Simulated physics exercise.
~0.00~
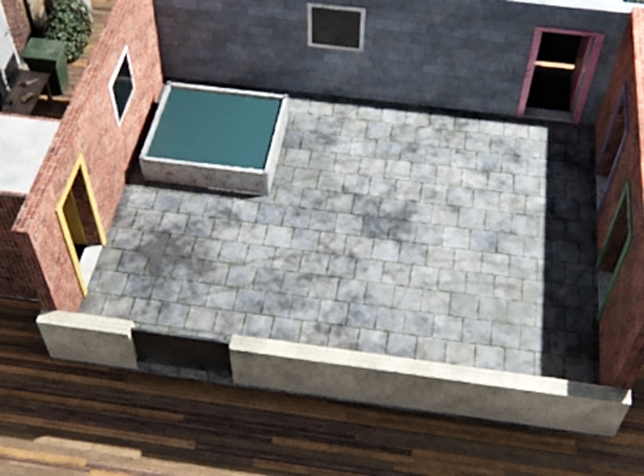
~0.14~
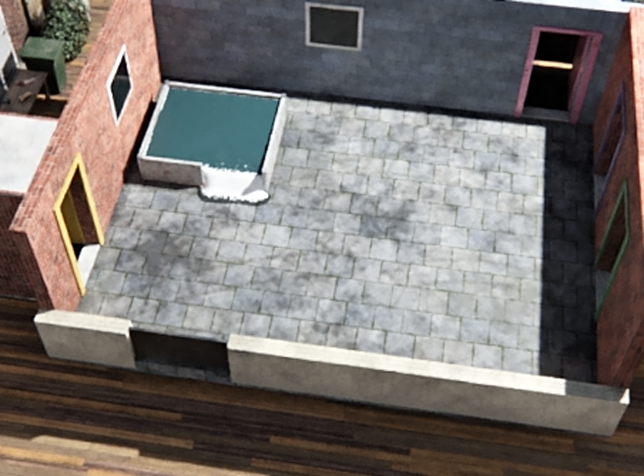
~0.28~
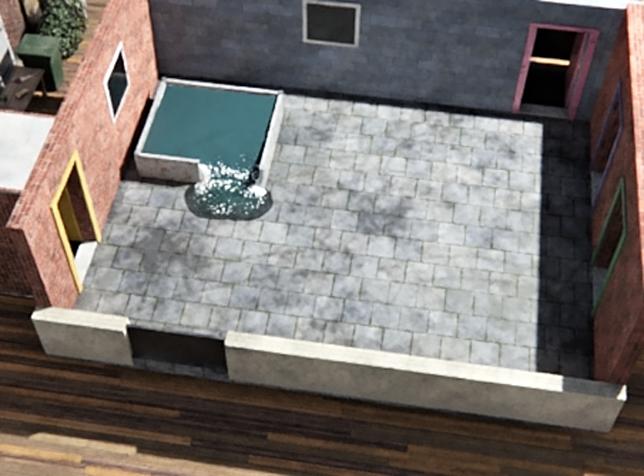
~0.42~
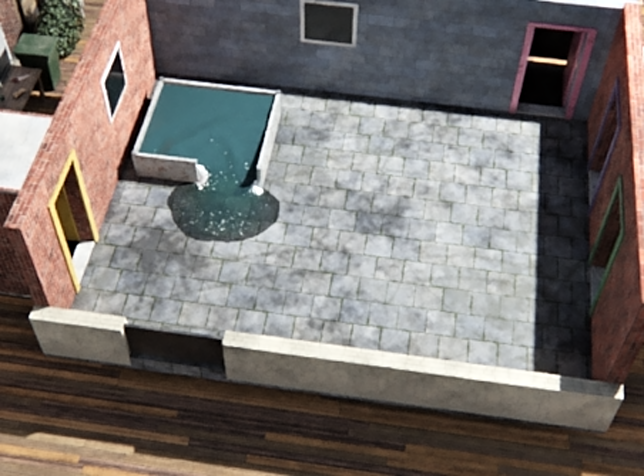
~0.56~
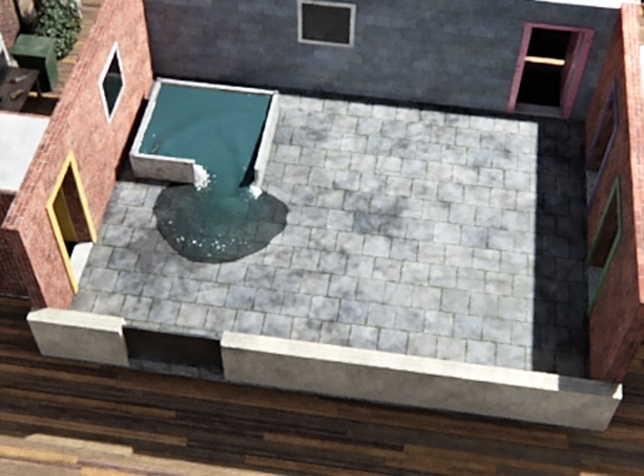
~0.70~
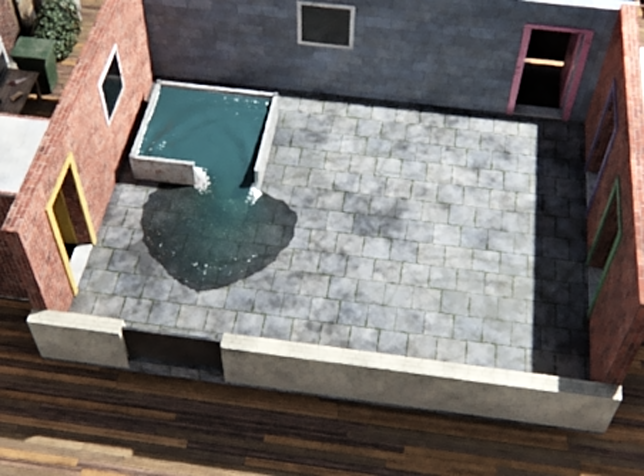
A walled yard paved in grey stone is seen from high above, with brick walls at the left and right and a dark wall behind. A low pale tank of teal water sits at the back left, near a yellow-framed doorway, with a magenta-framed one at the far right. The tank's front corner section bursts off and foaming water pours out, spreading a dark rounded pool toward the near side.
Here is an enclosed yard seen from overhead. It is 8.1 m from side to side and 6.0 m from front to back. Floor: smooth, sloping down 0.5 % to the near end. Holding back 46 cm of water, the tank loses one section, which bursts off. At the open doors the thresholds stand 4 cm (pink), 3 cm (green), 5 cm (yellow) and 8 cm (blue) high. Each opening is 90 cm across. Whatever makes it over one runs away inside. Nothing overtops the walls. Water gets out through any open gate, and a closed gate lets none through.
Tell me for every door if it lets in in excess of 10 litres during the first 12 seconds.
In the first 12 seconds the pink door does not let in over 10 litres; the green door lets in over 10 litres; the yellow door lets in over 10 litres; the blue door does not let in over 10 litres.
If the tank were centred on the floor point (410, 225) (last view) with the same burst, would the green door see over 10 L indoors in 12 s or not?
With that change, the limit at the green door is surpassed.
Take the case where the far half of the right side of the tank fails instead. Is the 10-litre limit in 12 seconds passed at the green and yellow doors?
The green door comes out more than that and the yellow door less than that.
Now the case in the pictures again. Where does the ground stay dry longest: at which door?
That would be the pink door, last of all.
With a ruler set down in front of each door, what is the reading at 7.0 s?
Centimetres: Pink 0 / green 5 / yellow 7 / blue 1.
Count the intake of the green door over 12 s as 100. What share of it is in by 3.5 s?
About 0 per cent.
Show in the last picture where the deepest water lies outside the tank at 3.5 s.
Spot: Approx. (71, 339).
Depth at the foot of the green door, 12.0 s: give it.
The depth there is around 5.5 cm.
After 1.4 s water covers 20 % of the floor and is deepest (27 cm) near (239, 195); pink door not reached, green door not reached, yellow door not reached, blue door not reached.
After 2.2 s water covers 30 % of the floor and is deepest (22 cm) near (229, 194); pink door not reached, green door not reached, yellow door 4 cm at the sill, 0 L in, blue door not reached.
After 3.5 s water covers 35 % of the floor and is deepest (19 cm) near (71, 339); pink door not reached, green door not reached, yellow door 8 cm at the sill, 1 L in, blue door not reached.
After 7.0 s water covers 55 % of the floor and is deepest (10 cm) near (60, 337); pink door not reached, green door 5 cm at the sill, 3 L in, yellow door 7 cm at the sill, 22 L in, blue door 1 cm at the sill, 0 L in.
After 12.0 s water covers 80 % of the floor and is deepest (8 cm) near (568, 405); pink door 5 cm at the sill, 0 L in, green door 5 cm at the sill, 23 L in, yellow door 4 cm at the sill, 28 L in, blue door 3 cm at the sill, 0 L in.
